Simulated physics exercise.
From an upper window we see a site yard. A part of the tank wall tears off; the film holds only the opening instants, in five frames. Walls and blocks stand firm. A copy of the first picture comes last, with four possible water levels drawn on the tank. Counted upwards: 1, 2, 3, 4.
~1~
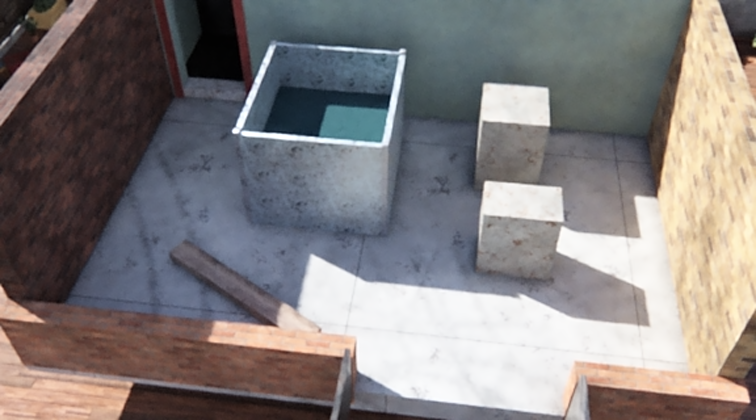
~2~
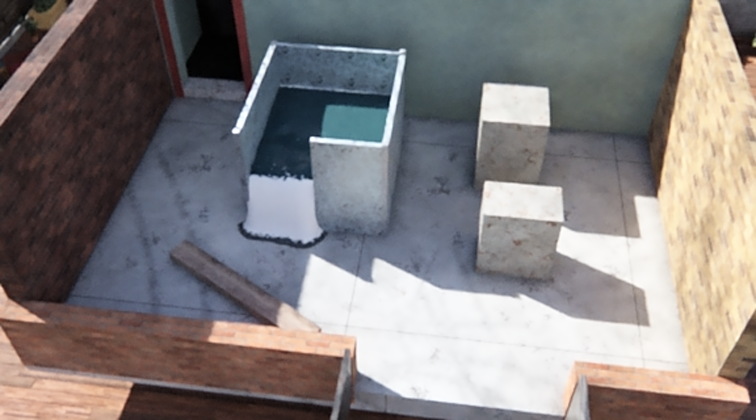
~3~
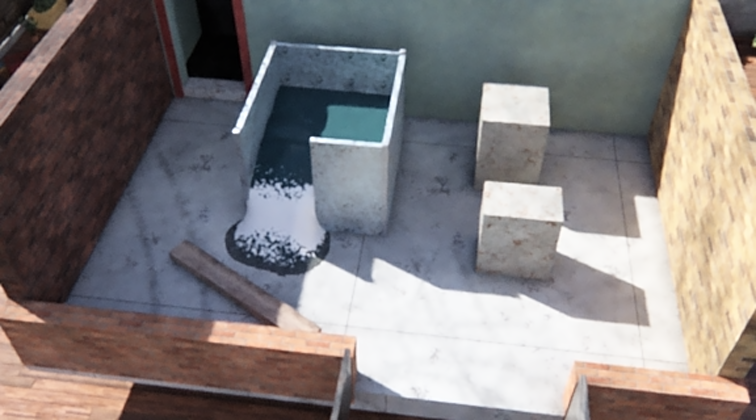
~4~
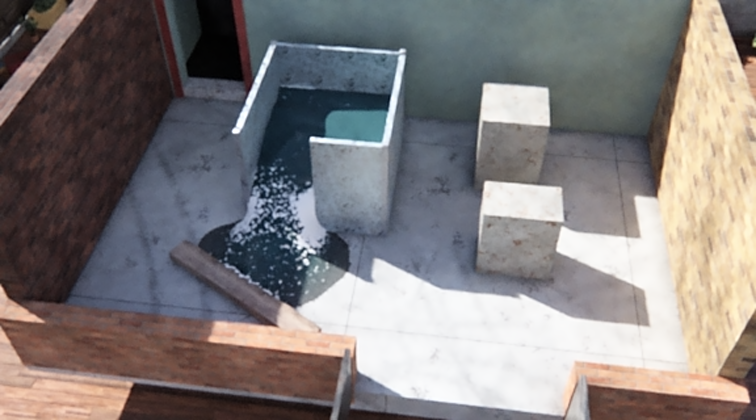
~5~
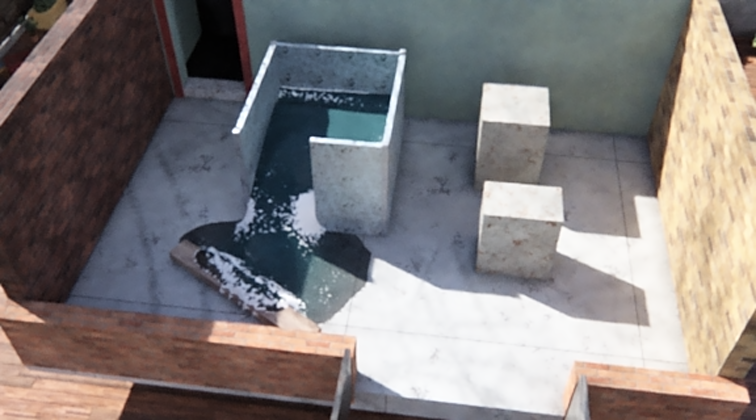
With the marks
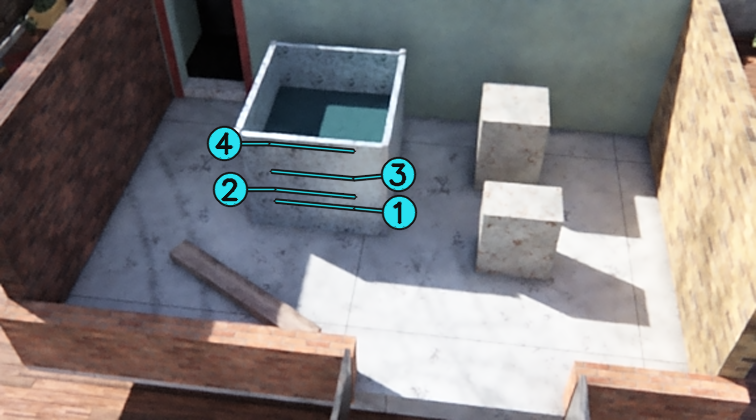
Water pouring from a concrete tank through a gap in its front wall, spreading across the yard floor and washing over a plank.
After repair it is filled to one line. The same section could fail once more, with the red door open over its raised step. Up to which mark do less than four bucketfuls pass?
Mark 3 just does it.
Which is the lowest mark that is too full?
That would be 4.
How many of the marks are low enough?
Three.
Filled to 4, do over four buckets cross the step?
Yes, it does.
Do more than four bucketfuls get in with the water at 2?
No, that is safe.
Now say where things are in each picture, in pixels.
In the first frame, water in the tank at rest, its middle at (328, 132); foot of the red doorway at (216, 99); open gate at (464, 345).
In the second frame, front seen at (246, 228), 1 % of the ground wet.
In the third frame, front seen at (298, 267), 3 % of the ground wet.
In the fourth frame, front seen at (322, 282), 6 % of the ground wet.
In the fifth frame, front seen at (332, 287), 9 % of the ground wet.
On the marked copy, 1 at (315, 204); 2 at (314, 193); 3 at (312, 175); 4 at (310, 147); from the bottom up 1, 2, 3, 4.
With 1, nothing gets over.
With 2, nothing gets over.
With 3, a bucket or two gets in.
With 4, about 12 bucketfuls get in.
